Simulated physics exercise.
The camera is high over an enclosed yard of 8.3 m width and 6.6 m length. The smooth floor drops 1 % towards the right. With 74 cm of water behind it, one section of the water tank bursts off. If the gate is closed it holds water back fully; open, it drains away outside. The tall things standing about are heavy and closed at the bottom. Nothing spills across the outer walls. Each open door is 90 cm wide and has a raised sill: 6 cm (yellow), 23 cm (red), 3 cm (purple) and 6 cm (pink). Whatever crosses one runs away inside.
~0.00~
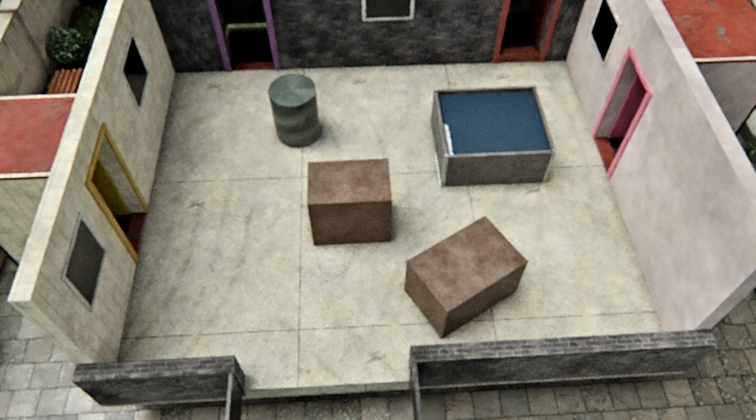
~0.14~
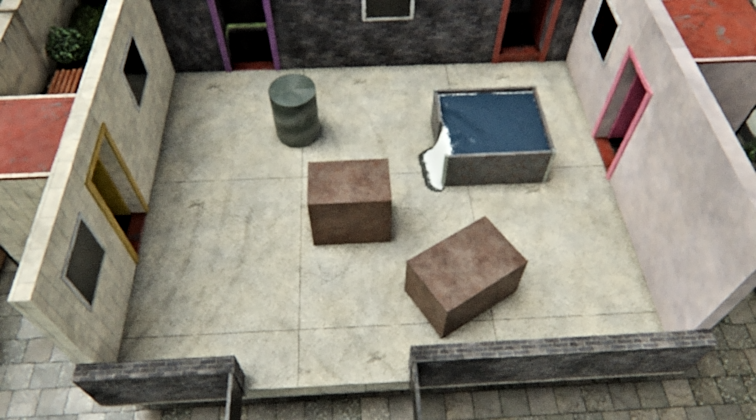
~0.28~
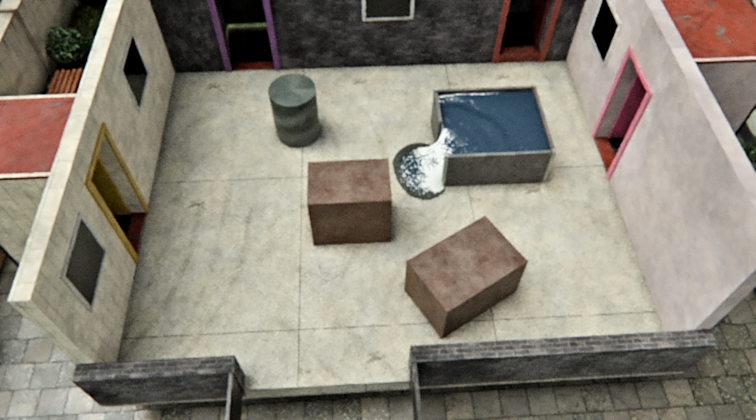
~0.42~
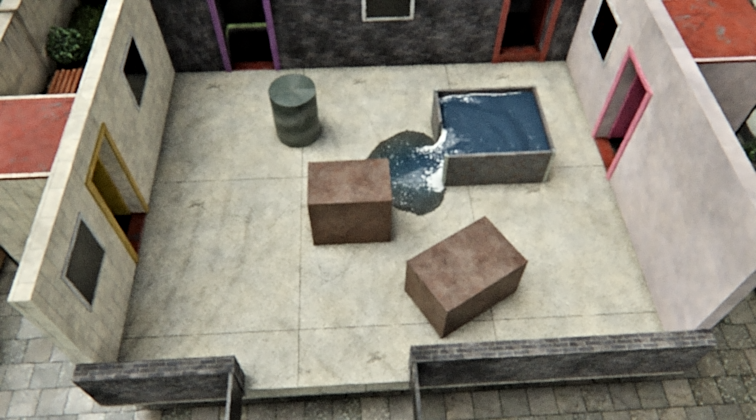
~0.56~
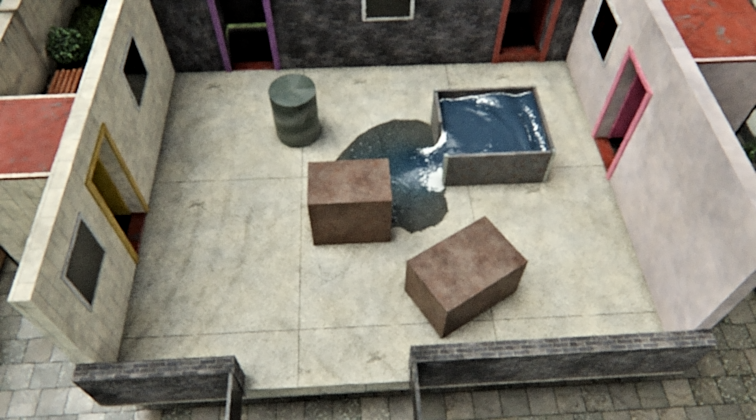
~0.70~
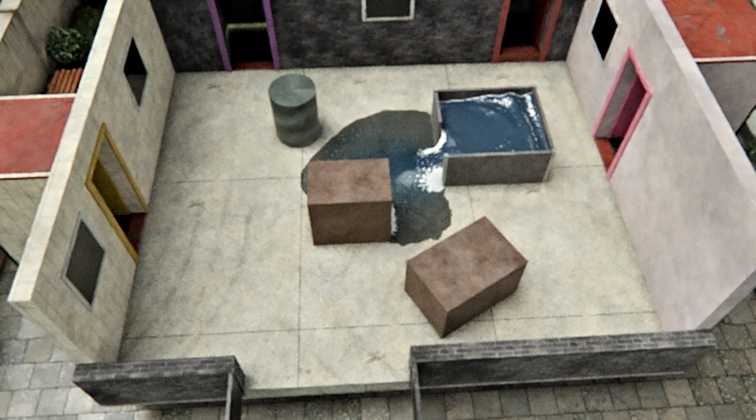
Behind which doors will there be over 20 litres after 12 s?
Within that time: At the yellow door it passes the limit; at the red door it keeps below the limit; at the purple door it exceeds the limit; at the pink door it keeps below the limit.
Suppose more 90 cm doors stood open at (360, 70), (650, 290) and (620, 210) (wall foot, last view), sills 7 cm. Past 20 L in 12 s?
In turn: Below, below, below.
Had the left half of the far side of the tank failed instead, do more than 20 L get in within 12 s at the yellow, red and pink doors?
Against that limit: Yellow not over, red below, pink not over.
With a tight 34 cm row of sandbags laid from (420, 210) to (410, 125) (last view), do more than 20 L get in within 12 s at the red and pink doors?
Against that limit: Red not over, pink below.
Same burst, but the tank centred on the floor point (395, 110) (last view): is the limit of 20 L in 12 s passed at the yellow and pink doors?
Then: Yellow not over, pink under.
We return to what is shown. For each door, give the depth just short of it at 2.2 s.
Depths in cm: Yellow 11, red 0, purple 3, pink 0.
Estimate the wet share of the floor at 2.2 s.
Some 30 per cent of it.
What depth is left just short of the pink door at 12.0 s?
Some 4.0 cm.
After 1.4 s water covers 20 % of the floor and is deepest (34 cm) near (432, 174); yellow door not reached, red door not reached, purple door not reached, pink door not reached.
After 2.2 s water covers 30 % of the floor and is deepest (29 cm) near (155, 177); yellow door 11 cm at the sill, 4 L in, red door not reached, purple door 3 cm at the sill, 0 L in, pink door not reached.
After 3.5 s water covers 45 % of the floor and is deepest (19 cm) near (172, 192); yellow door 11 cm at the sill, 30 L in, red door not reached, purple door 4 cm at the sill, 3 L in, pink door not reached.
After 7.0 s water covers 65 % of the floor and is deepest (10 cm) near (296, 116); yellow door 6 cm at the sill, 51 L in, red door 1 cm at the sill, 0 L in, purple door 7 cm at the sill, 40 L in, pink door 1 cm at the sill, 0 L in.
After 12.0 s water covers 90 % of the floor and is deepest (11 cm) near (567, 64); yellow door 3 cm at the sill, 52 L in, red door 5 cm at the sill, 0 L in, purple door 3 cm at the sill, 52 L in, pink door 4 cm at the sill, 0 L in.
